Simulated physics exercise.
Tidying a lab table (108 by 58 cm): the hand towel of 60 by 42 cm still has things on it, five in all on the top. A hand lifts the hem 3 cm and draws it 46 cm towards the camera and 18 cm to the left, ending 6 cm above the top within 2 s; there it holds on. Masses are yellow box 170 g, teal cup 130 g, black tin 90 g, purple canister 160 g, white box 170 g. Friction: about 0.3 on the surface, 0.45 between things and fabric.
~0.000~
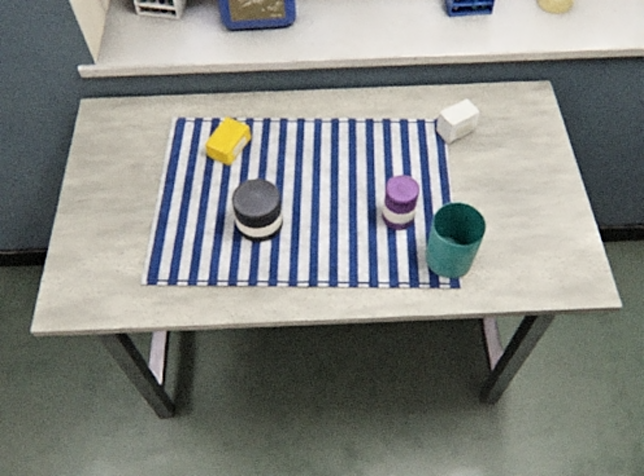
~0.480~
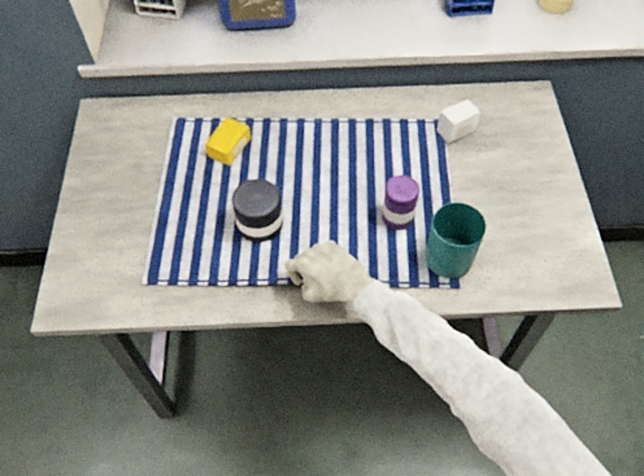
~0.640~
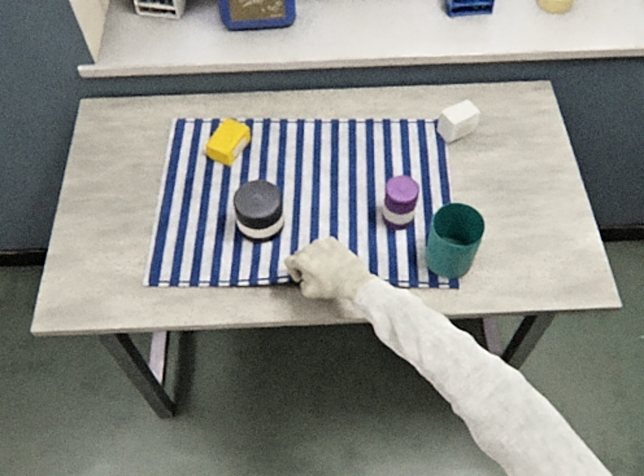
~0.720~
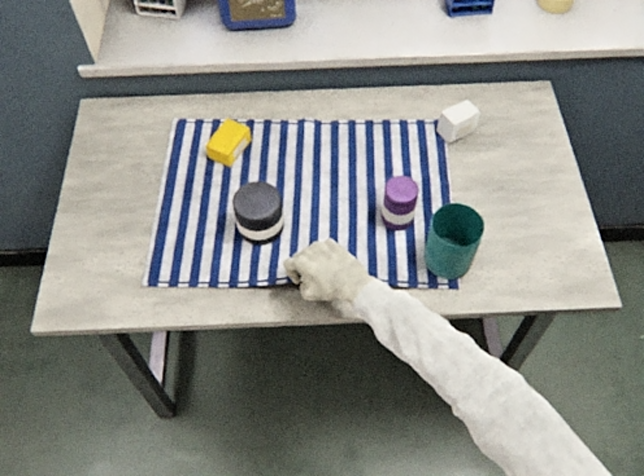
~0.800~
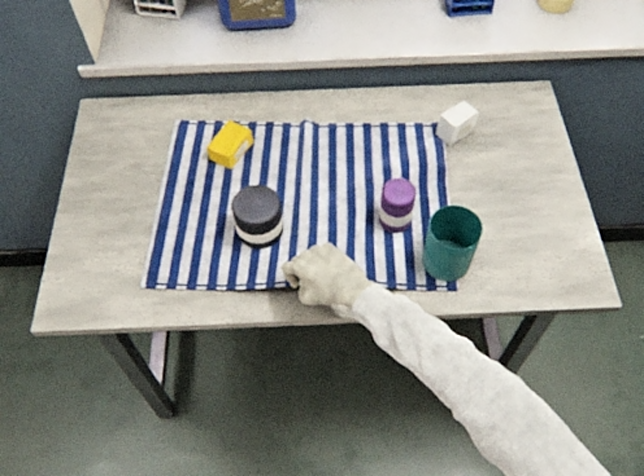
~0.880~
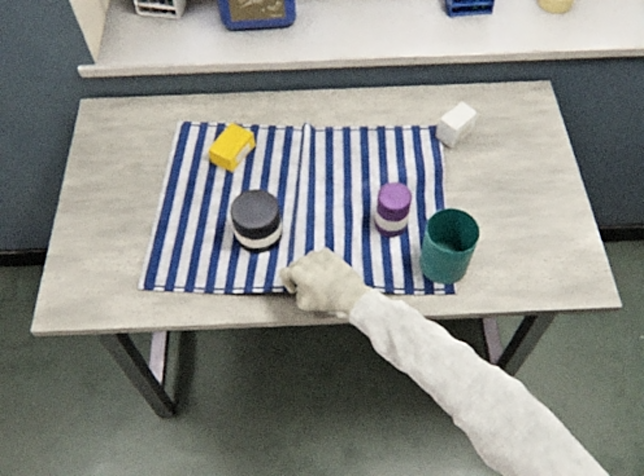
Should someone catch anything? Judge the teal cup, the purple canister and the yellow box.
Result: Teal cup falls off, purple canister goes over the edge, yellow box drops off.
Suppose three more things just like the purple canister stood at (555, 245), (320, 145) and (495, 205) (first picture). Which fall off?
In that order: Stays up, falls off, stays on.
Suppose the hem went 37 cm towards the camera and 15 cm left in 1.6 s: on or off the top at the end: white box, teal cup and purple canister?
Then: White box stays on, teal cup goes over, purple canister drops off.
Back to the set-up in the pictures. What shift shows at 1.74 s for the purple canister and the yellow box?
Purple canister 30 cm, yellow box 25 cm.
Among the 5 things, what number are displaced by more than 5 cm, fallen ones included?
That makes 4.
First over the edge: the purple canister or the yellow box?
First goes the purple one.
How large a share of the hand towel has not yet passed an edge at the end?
Some 0 per cent of it.
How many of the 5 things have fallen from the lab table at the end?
That makes 4.
After 1.3 s, 90 % of the hand towel is still over the top; purple canister 14 cm off its start, yellow box 11 cm off its start, teal cup 10 cm off its start.
After 1.7 s, 55 % of the hand towel is still over the top; purple canister 32 cm off its start, teal cup over the edge, yellow box 27 cm off its start.
After 2.2 s, 15 % of the hand towel is still over the top; purple canister over the edge, teal cup over the edge, yellow box on its side, 45 cm off its start at (215, 343).
After 2.6 s, 0 % of the hand towel is still over the top; yellow box over the edge, purple canister over the edge, teal cup over the edge.
After 4.2 s, 0 % of the hand towel is still over the top; yellow box over the edge, purple canister over the edge, teal cup over the edge, black tin over the edge.
